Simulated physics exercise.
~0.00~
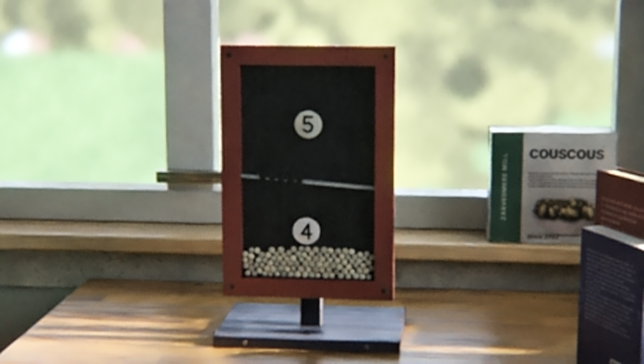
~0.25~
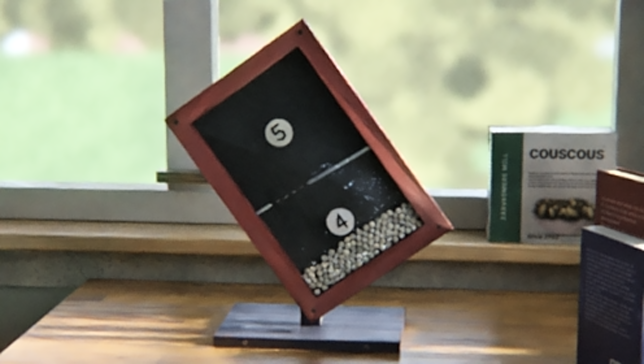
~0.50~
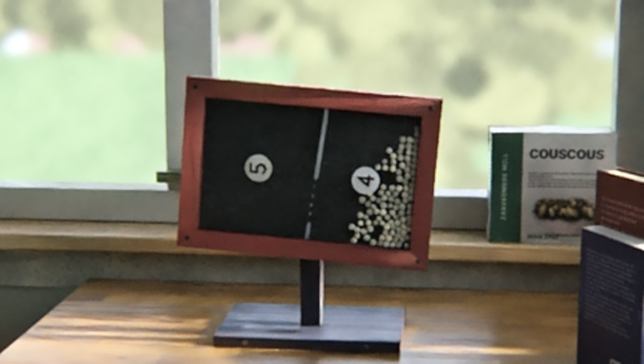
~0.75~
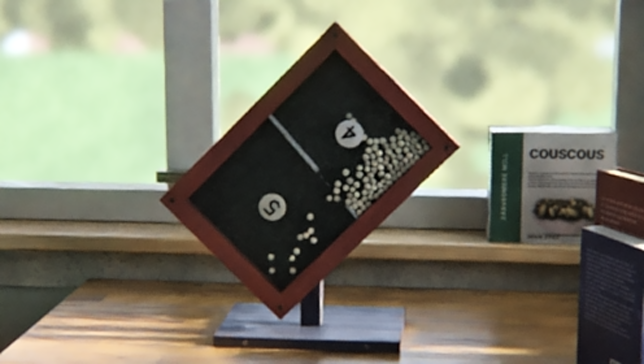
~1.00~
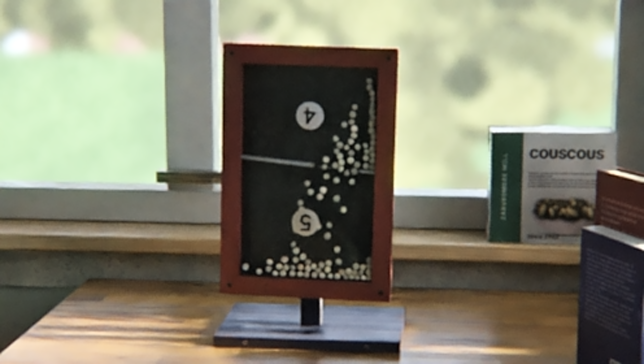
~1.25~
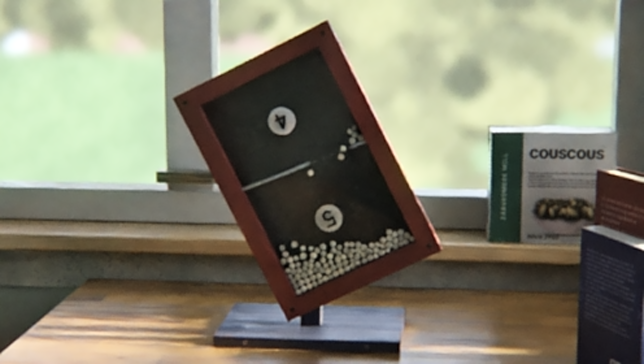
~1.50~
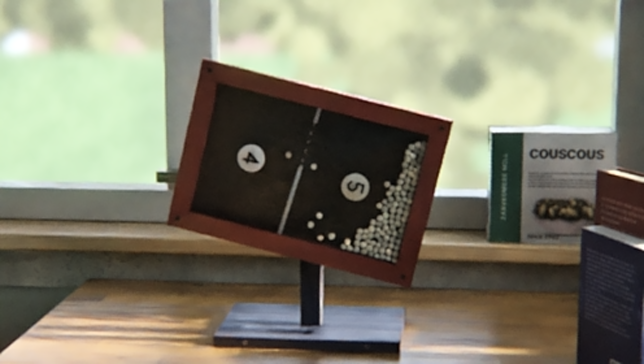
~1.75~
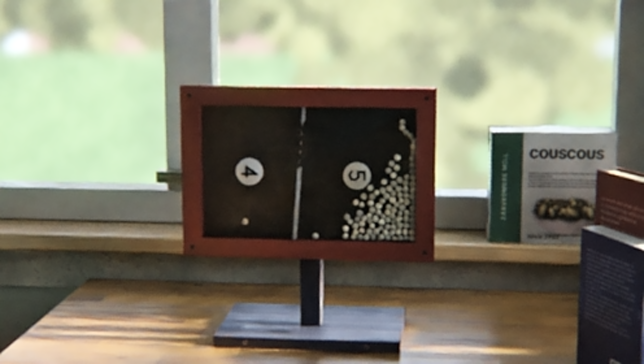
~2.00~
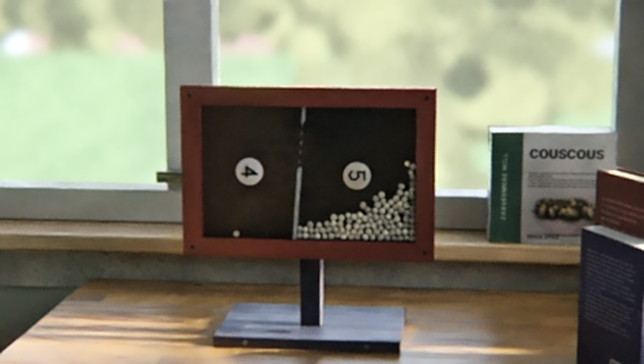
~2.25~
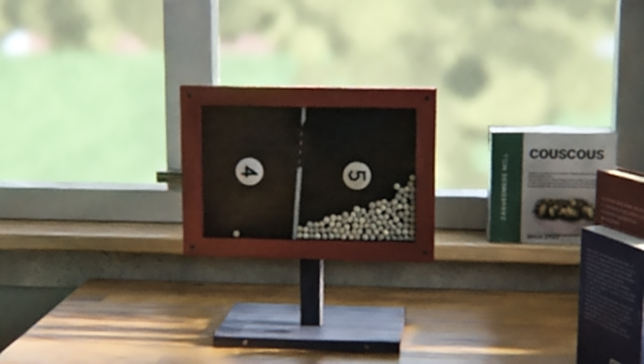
Red-framed case turning anticlockwise through upside down onto its side, pale beads spilling from chamber four and settling almost entirely in five.
